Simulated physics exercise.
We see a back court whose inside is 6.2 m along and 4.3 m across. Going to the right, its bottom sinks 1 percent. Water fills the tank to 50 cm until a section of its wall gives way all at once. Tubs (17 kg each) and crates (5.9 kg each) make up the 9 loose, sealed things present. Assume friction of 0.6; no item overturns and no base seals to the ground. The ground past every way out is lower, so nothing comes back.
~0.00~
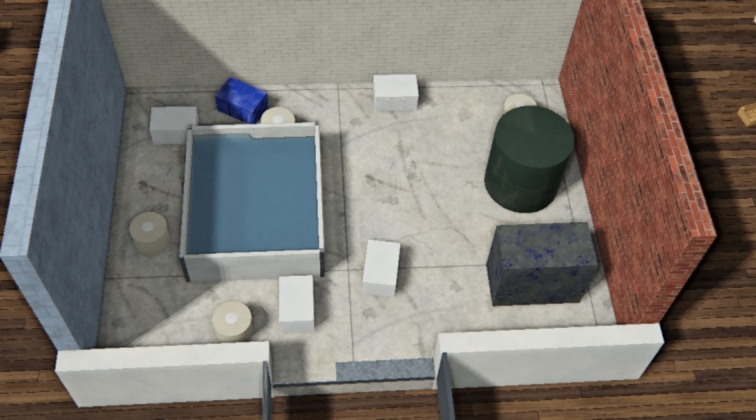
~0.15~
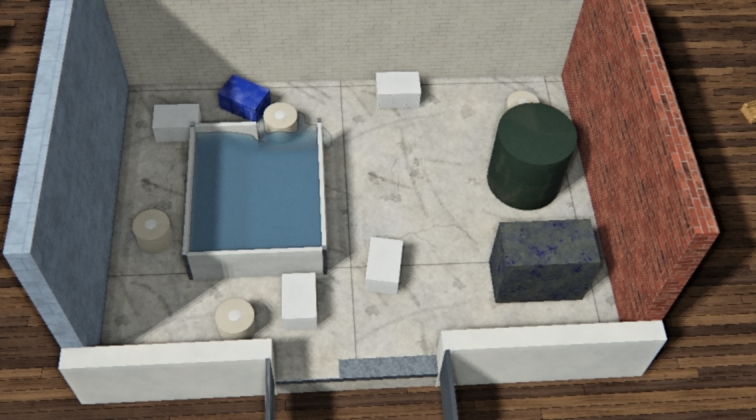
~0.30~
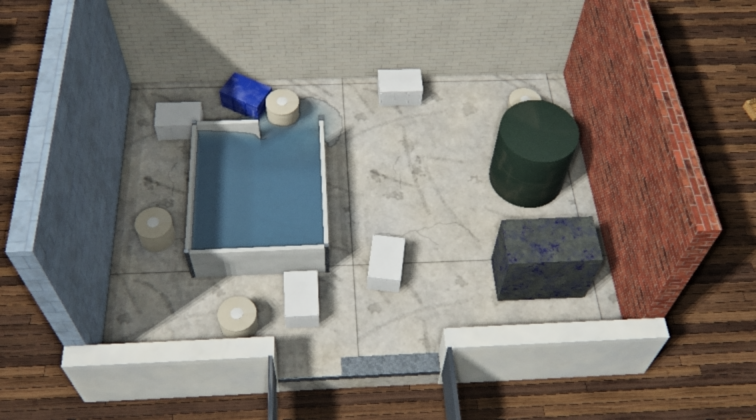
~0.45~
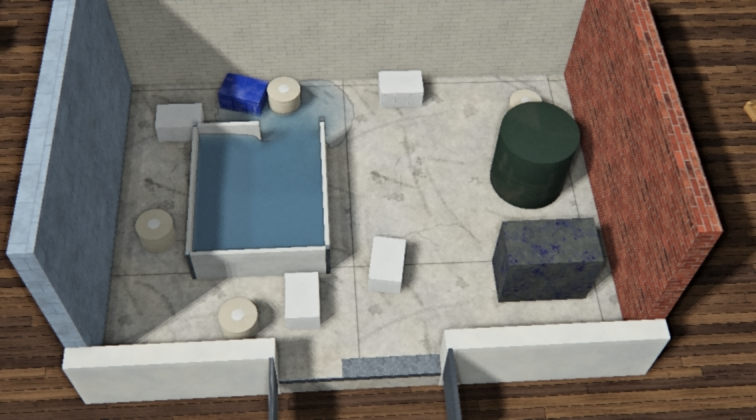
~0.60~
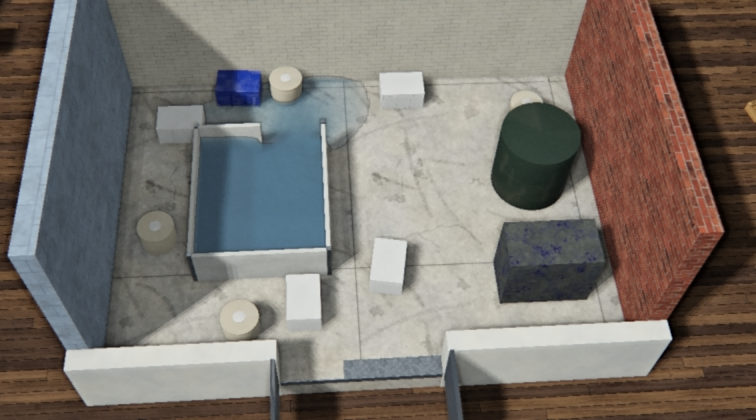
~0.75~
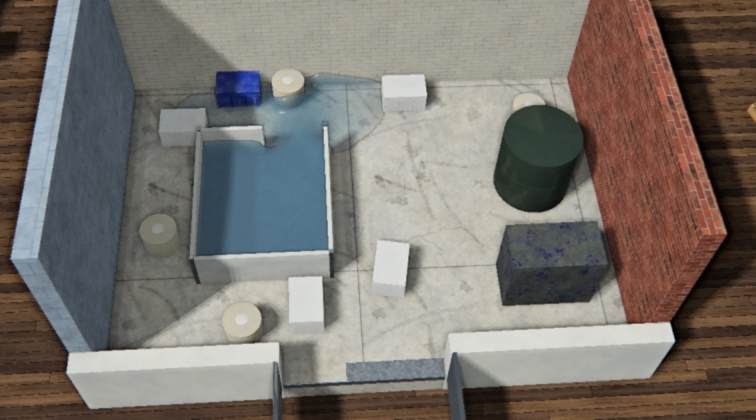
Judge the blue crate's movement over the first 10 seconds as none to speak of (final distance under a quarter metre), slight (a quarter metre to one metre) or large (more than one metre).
It is set to wind up a long distance off.
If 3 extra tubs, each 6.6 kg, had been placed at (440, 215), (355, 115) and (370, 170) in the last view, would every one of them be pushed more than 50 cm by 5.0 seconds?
In the order listed: Behind the line; across the line; behind the line.
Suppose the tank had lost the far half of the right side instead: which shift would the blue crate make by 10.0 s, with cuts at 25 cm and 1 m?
Then the blue crate slides a little.
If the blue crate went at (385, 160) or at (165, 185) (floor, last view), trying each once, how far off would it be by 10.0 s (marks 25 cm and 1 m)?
From the first place it is barely disturbed; from the second it shuffles over a little.
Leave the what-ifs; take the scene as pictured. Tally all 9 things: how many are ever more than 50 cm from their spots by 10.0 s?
Total: 6.
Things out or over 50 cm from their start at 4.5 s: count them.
That would be 5.
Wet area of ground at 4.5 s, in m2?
Near 18 m2 in all.
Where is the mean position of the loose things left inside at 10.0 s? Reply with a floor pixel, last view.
I'd say about (281, 239) in the last view.
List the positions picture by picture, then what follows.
In the first frame, the blue crate at (241, 94), on the bottom; water covers 3.1 m2; 0 of 9 have shifted.
In the second frame, the blue crate at (244, 92), on the bottom; water covers 3.4 m2; 0 of 9 have shifted.
In the third frame, the blue crate at (245, 90) rests on the ground; 3.9 m2 under water; 1 of 9 have shifted.
In the fourth frame, the blue crate at (243, 87), on the bottom, 8 cm from its start; 4.6 m2 under water; 2 of 9 have shifted.
In the fifth frame, the blue crate at (238, 81), on the bottom, 25 cm from its start; 5.2 m2 under water; 2 of 9 have shifted.
In the sixth frame, the blue crate at (238, 82) rests on the ground, 30 cm from its start; water covers 5.8 m2; 2 of 9 have shifted.
After 2.0 s the blue crate is near (201, 105), 0.7 m from its start, aground; 0 of 9 are out; 1 afloat.
After 4.5 s the blue crate is near (163, 177), 1.7 m from its start, afloat; 0 of 9 are out; 3 afloat.
After 7.0 s the blue crate is near (150, 177), 1.9 m from its start, afloat; 0 of 9 are out; 3 afloat.
After 10.0 s the blue crate is near (149, 175), 1.8 m from its start, afloat; 0 of 9 are out; 5 afloat.
